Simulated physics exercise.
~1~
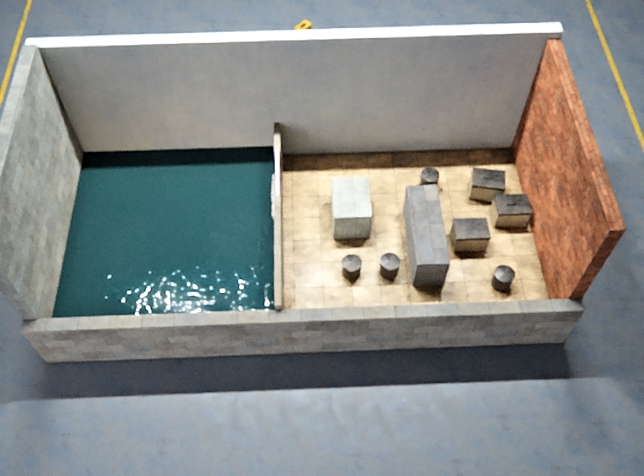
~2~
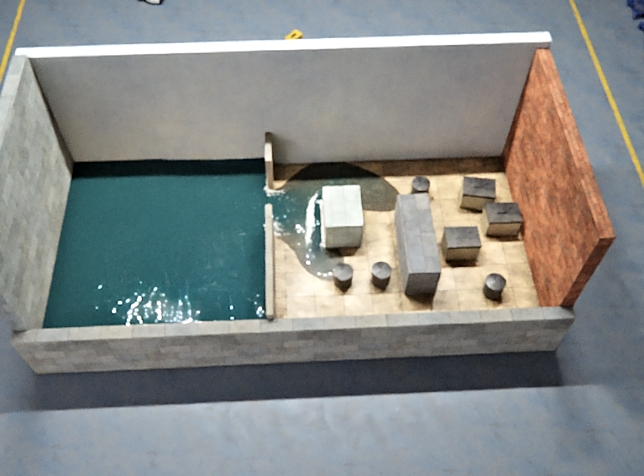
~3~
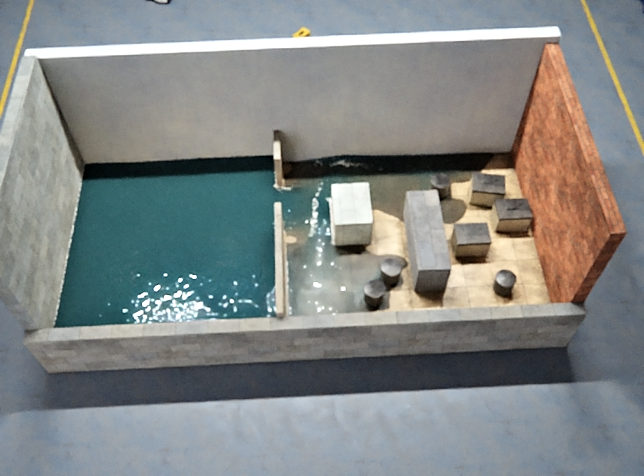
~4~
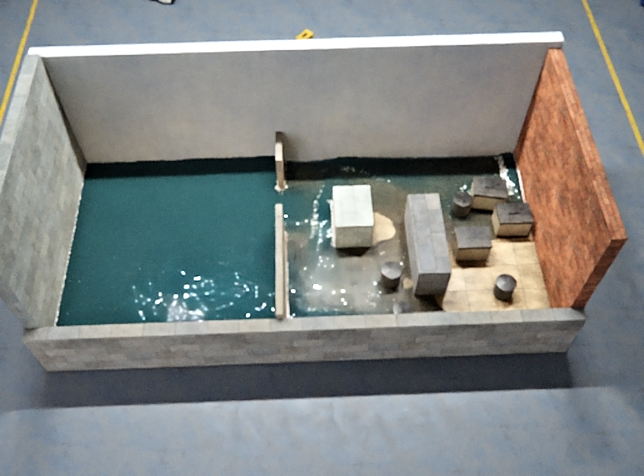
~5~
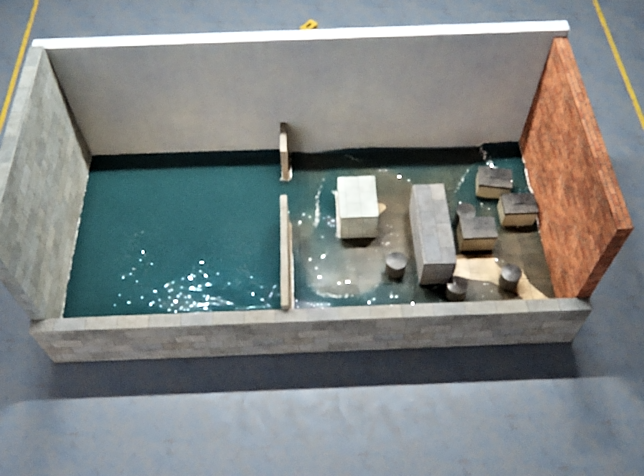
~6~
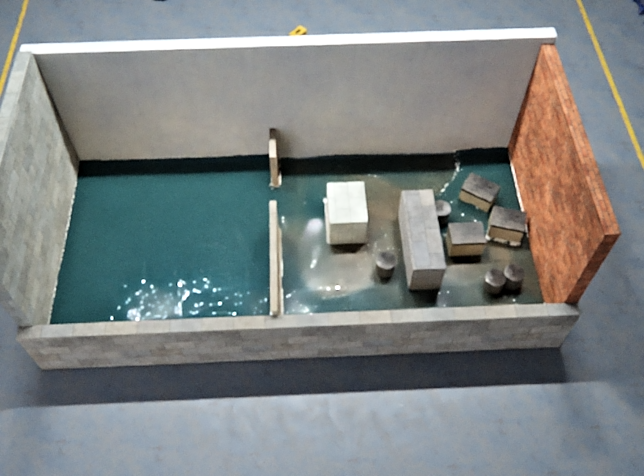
In a walled, box-like enclosure seen from above, dark green water pours through a gap in the inner partition and spreads around the pale and grey blocks, carrying several round pails rightward and shifting nearby chests, until it covers the floor, with two pails close together near the right wall.
